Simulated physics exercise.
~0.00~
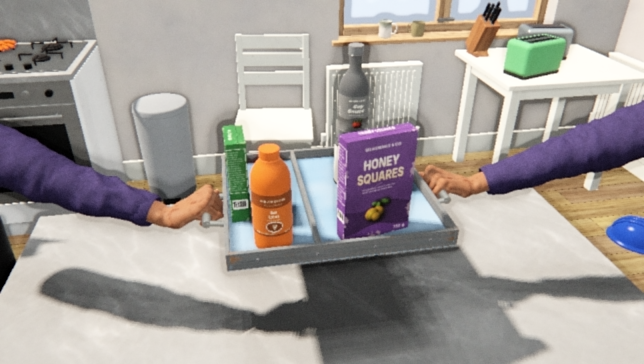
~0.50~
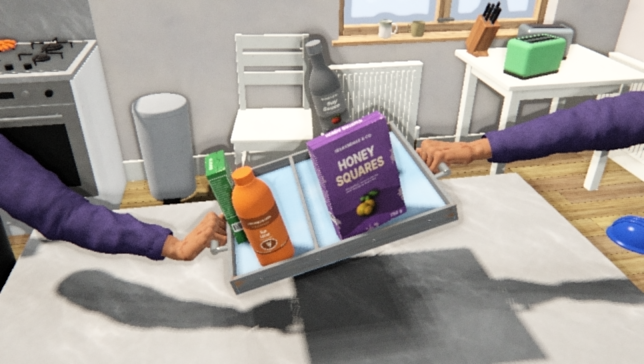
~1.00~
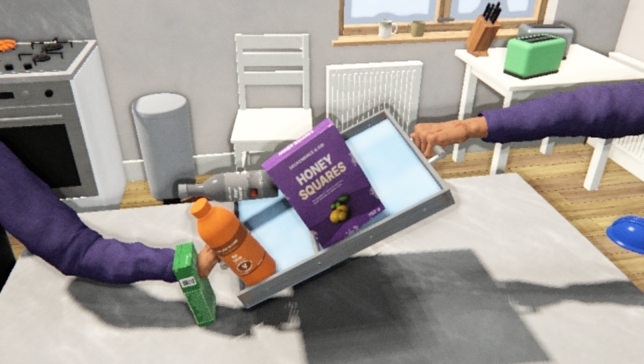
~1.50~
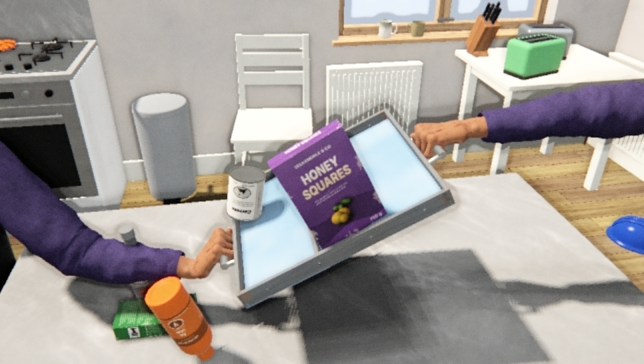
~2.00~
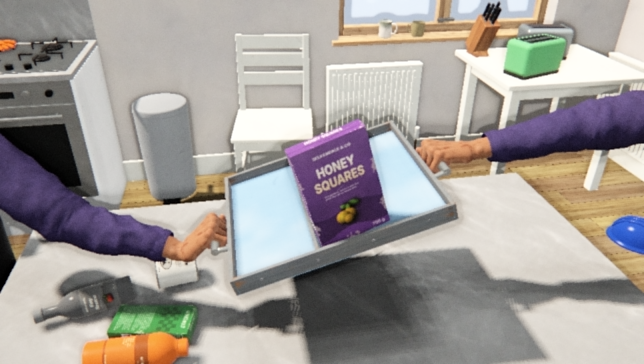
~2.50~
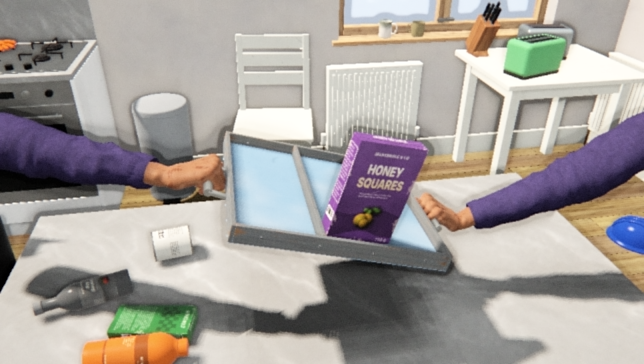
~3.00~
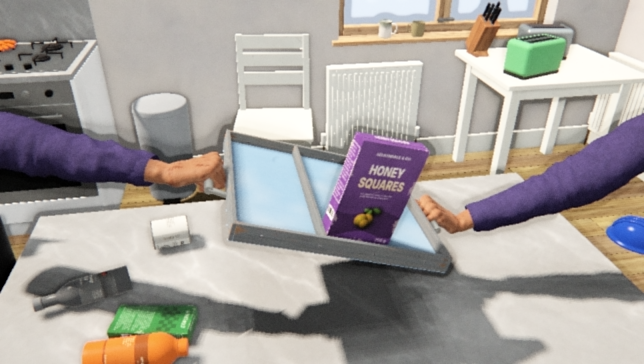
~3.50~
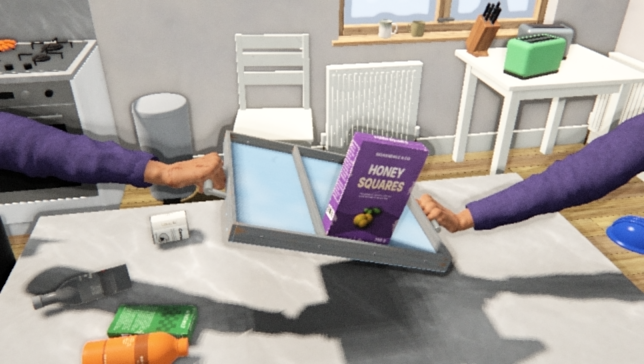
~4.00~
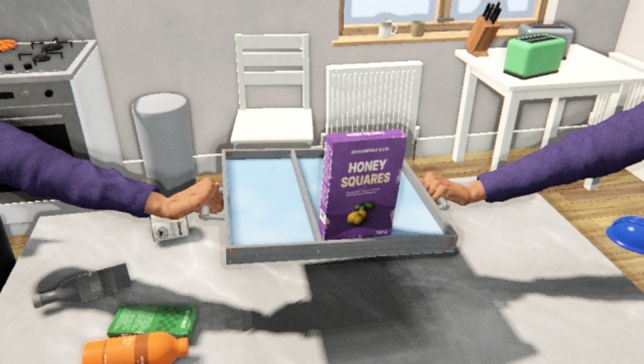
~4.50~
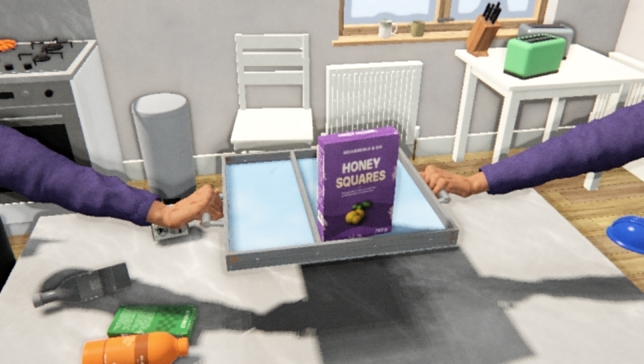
A grey tray with a cross bar is held by two purple-sleeved hands above a pale table in a kitchen, seen from a fixed spot facing a white chair and radiator. On it stand a green packet and an orange bottle at left, a dark grey bottle behind, and a purple cereal packet at right. The hands tip the tray down to the left, and the green packet, both bottles and a white tin drop off onto the table. The tray then tilts right and levels out. The purple packet stays aboard, upright, while the others lie at lower left.
